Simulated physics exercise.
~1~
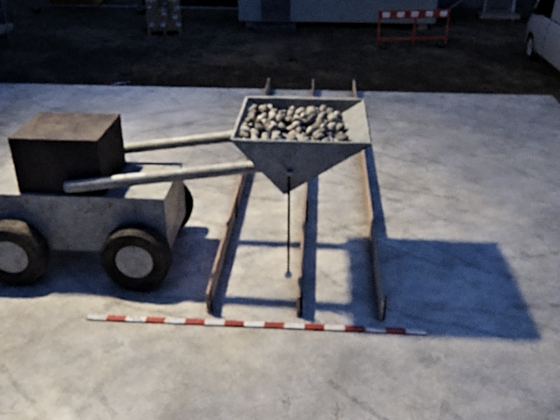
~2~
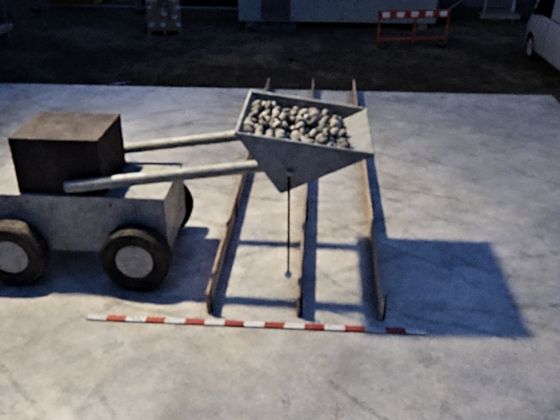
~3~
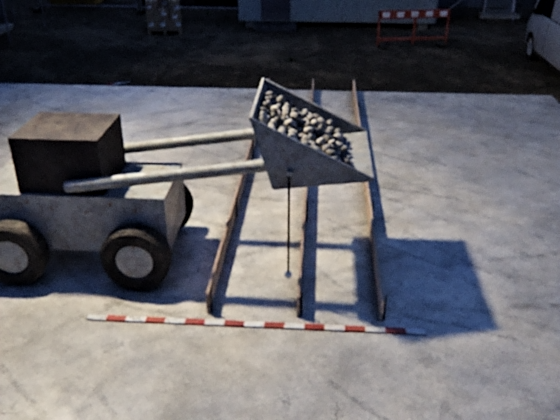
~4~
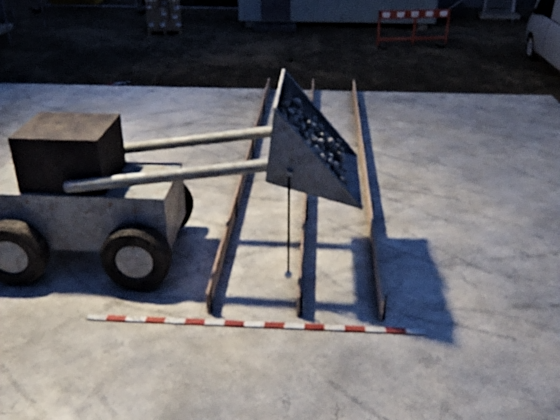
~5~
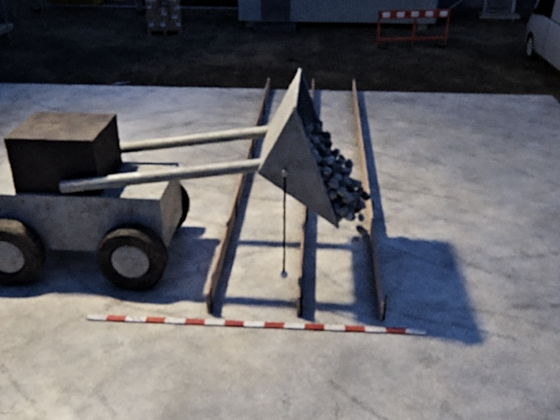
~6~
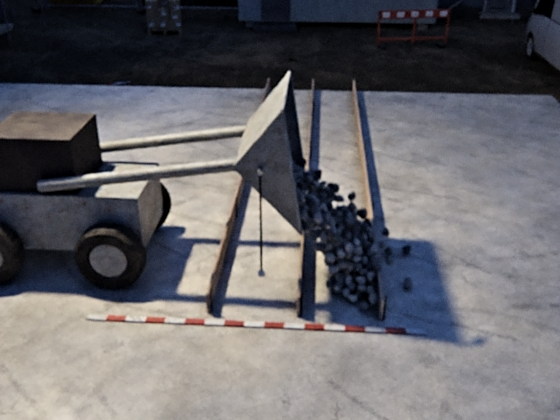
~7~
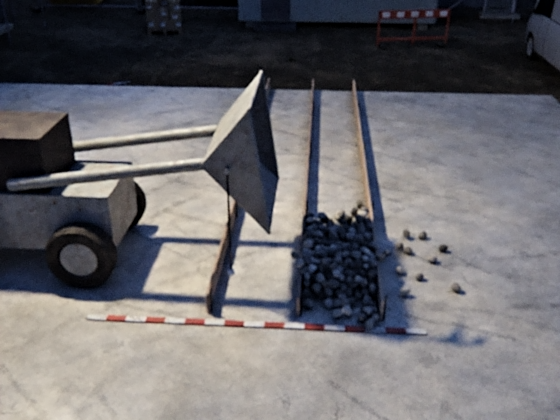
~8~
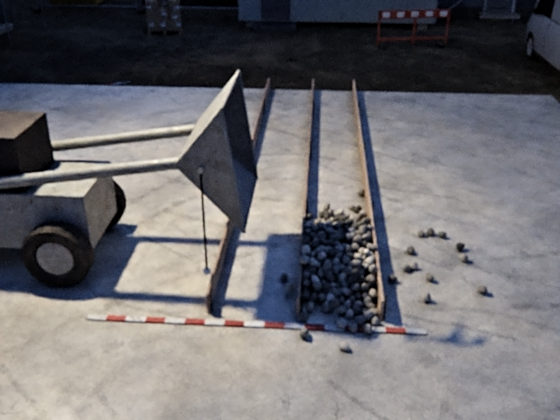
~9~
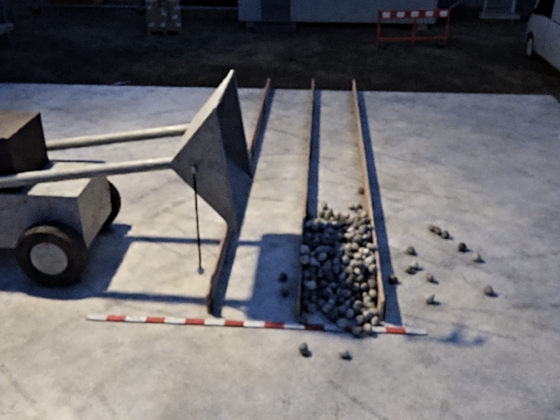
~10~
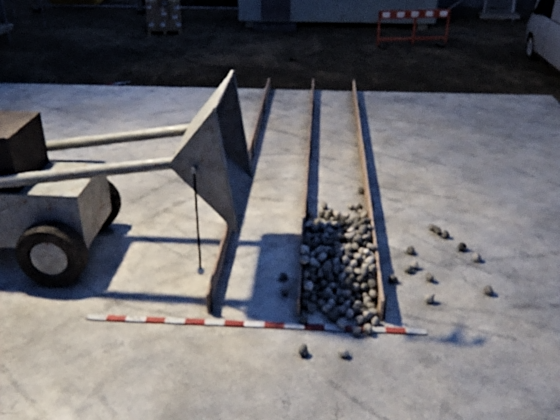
A small wheeled loader tipped its raised metal bucket to the right and backed away leftward as rounded stones poured out, leaving nearly all of them heaped between the middle and right boards, with a few scattered on the pale ground beyond.
